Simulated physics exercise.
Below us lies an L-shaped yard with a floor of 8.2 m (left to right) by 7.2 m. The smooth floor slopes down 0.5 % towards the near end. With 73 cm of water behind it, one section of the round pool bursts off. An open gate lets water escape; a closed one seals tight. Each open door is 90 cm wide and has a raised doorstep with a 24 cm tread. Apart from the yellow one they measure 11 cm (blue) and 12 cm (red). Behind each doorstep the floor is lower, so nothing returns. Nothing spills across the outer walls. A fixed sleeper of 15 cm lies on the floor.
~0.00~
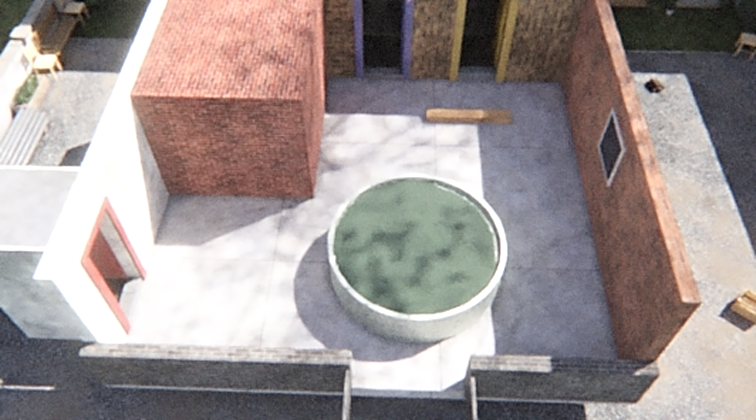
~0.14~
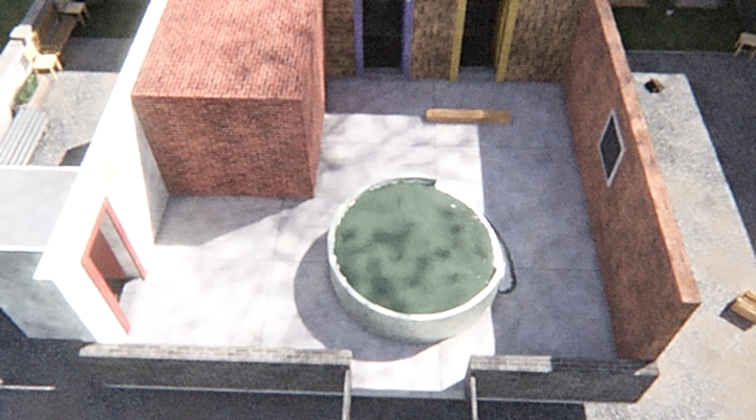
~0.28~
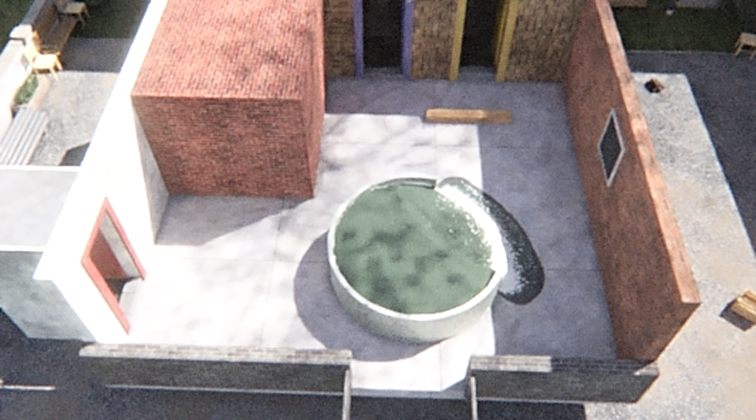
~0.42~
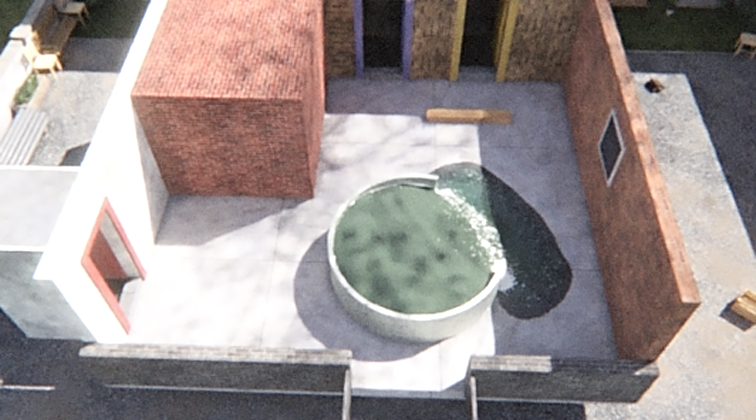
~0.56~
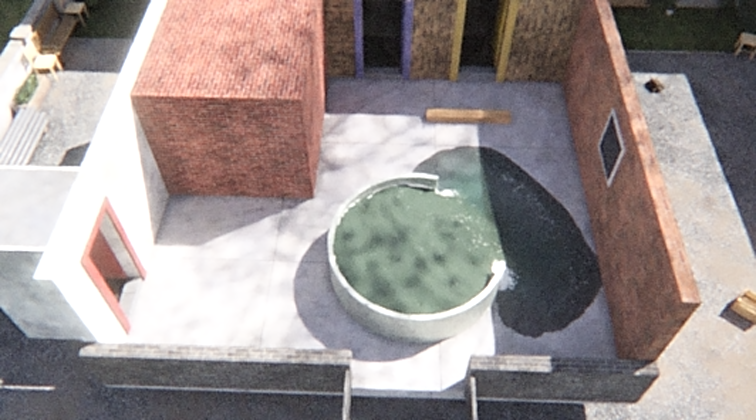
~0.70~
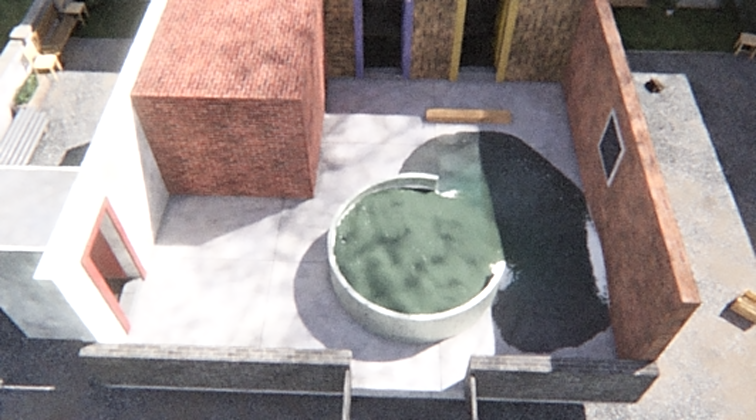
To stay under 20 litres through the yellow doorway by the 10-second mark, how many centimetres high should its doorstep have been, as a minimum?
Close to 18 cm is just enough.
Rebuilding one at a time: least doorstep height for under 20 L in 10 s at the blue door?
About 13.5 cm at blue.
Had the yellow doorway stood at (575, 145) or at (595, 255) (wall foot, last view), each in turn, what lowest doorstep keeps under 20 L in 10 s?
Roughly 23 and 35 cm.
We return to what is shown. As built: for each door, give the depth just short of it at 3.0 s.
Depths in cm: Blue 6, red 0, yellow 22.
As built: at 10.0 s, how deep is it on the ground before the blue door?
Some 13.5 cm.
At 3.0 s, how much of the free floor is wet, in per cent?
Near 50 per cent is wet.
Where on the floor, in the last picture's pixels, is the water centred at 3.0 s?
Near (492, 211).
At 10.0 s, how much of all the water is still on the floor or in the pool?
About 92 per cent.
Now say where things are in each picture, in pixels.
The round pool at (417, 243) is whole and still, 73 cm deep; the yellow door at (482, 45) is dry, in the first picture.
The gap is at (483, 227), the front 0.3 m out at a hidden place; the back of the round pool holds 73 cm, in the second picture.
The gap is at (483, 229), the front 0.8 m out at (461, 181); the back of the round pool holds 73 cm, in the third picture.
The front is at (478, 168), 1.3 m from the gap at (483, 231); 4.1 m2 of floor is wet, 73 cm left at the back, in the fourth picture.
The gap is at (483, 231), the front 1.8 m out at (500, 156); the back of the round pool holds 73 cm, in the fifth picture.
The front is at (513, 139), 2.4 m from the gap at (483, 231); 10.1 m2 of floor is wet, 71 cm left at the back; 1.7 m in a straight line remain to the yellow door at (482, 45), in the sixth picture.
After 1.4 s water covers 30 % of the floor, deepest (43 cm) near (586, 220); it has not reached the yellow door.
After 3.0 s water covers 50 % of the floor, deepest (54 cm) near (559, 87); 22 cm at the yellow door, 0 litres in over its 20 cm doorstep.
After 10.0 s water covers 95 % of the floor, deepest (18 cm) near (168, 201); 7 cm at the yellow door, 13 litres in over its 20 cm doorstep.
At the yellow door as built, the water arrived by 2.2 s and peaked near 25 cm at 3.4 s.
Run again over the same 10 s with other heights there, 31 litres in over 16.5 cm, 7 litres over 22.5 cm. The limit of 20 litres is kept from about 18 cm up.
